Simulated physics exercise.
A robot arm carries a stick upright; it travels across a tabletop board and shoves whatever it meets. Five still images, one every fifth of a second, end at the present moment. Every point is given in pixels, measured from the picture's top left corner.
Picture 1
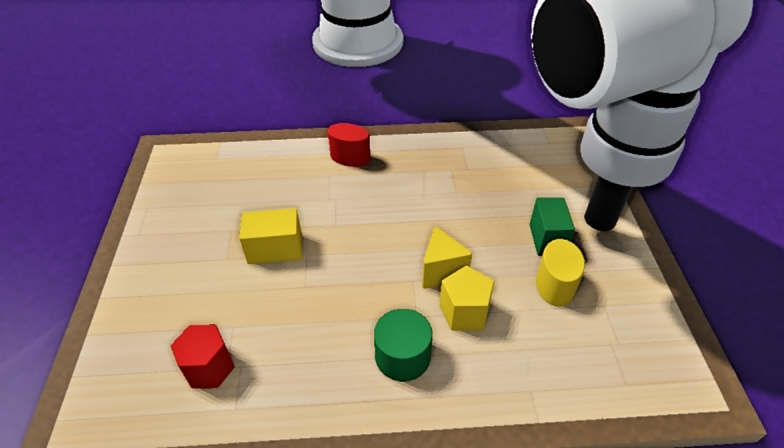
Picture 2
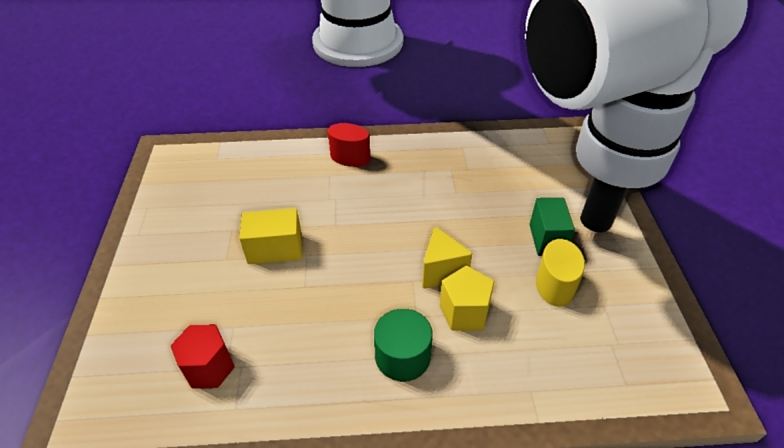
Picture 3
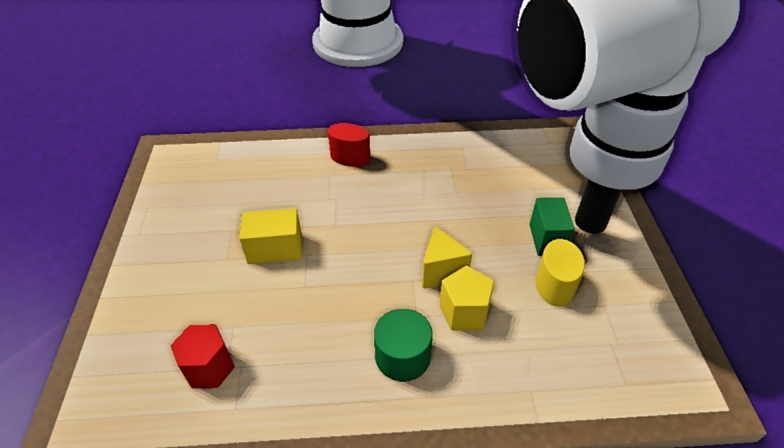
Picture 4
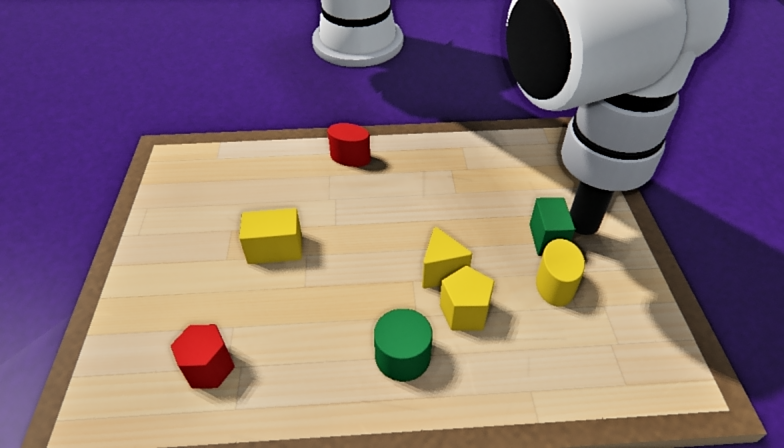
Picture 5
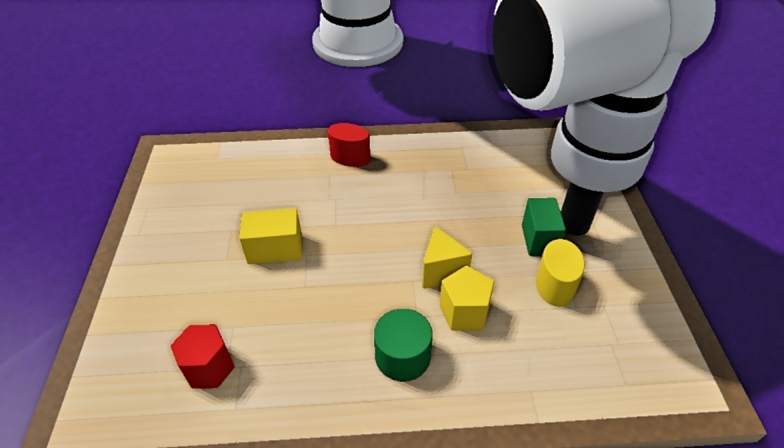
A robot arm moves its black stick left and nudges the green block slightly left.
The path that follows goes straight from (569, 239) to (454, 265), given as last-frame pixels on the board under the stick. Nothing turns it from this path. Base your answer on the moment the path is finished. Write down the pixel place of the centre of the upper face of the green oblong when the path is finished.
About (449, 214).
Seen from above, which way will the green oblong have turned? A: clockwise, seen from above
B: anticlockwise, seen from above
It's A.
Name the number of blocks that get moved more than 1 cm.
This push will displace two blocks.
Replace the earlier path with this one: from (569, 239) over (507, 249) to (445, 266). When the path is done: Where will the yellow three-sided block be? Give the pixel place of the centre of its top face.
When the path ends, it will be at (421, 255).
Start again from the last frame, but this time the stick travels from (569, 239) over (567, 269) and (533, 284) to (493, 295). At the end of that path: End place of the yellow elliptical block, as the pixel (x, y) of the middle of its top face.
The spot you're after is about (532, 298) in the image.
The first path, step by step. One third of the way, stick at (535, 233); green oblong at (506, 217), turned 20° clockwise.
Two thirds of the way, stick at (496, 242); green oblong at (468, 218), turned 40° clockwise.
At the end, stick at (456, 251); yellow three-sided block at (429, 251); green oblong at (449, 214), turned 65° clockwise; yellow elliptical block in place.
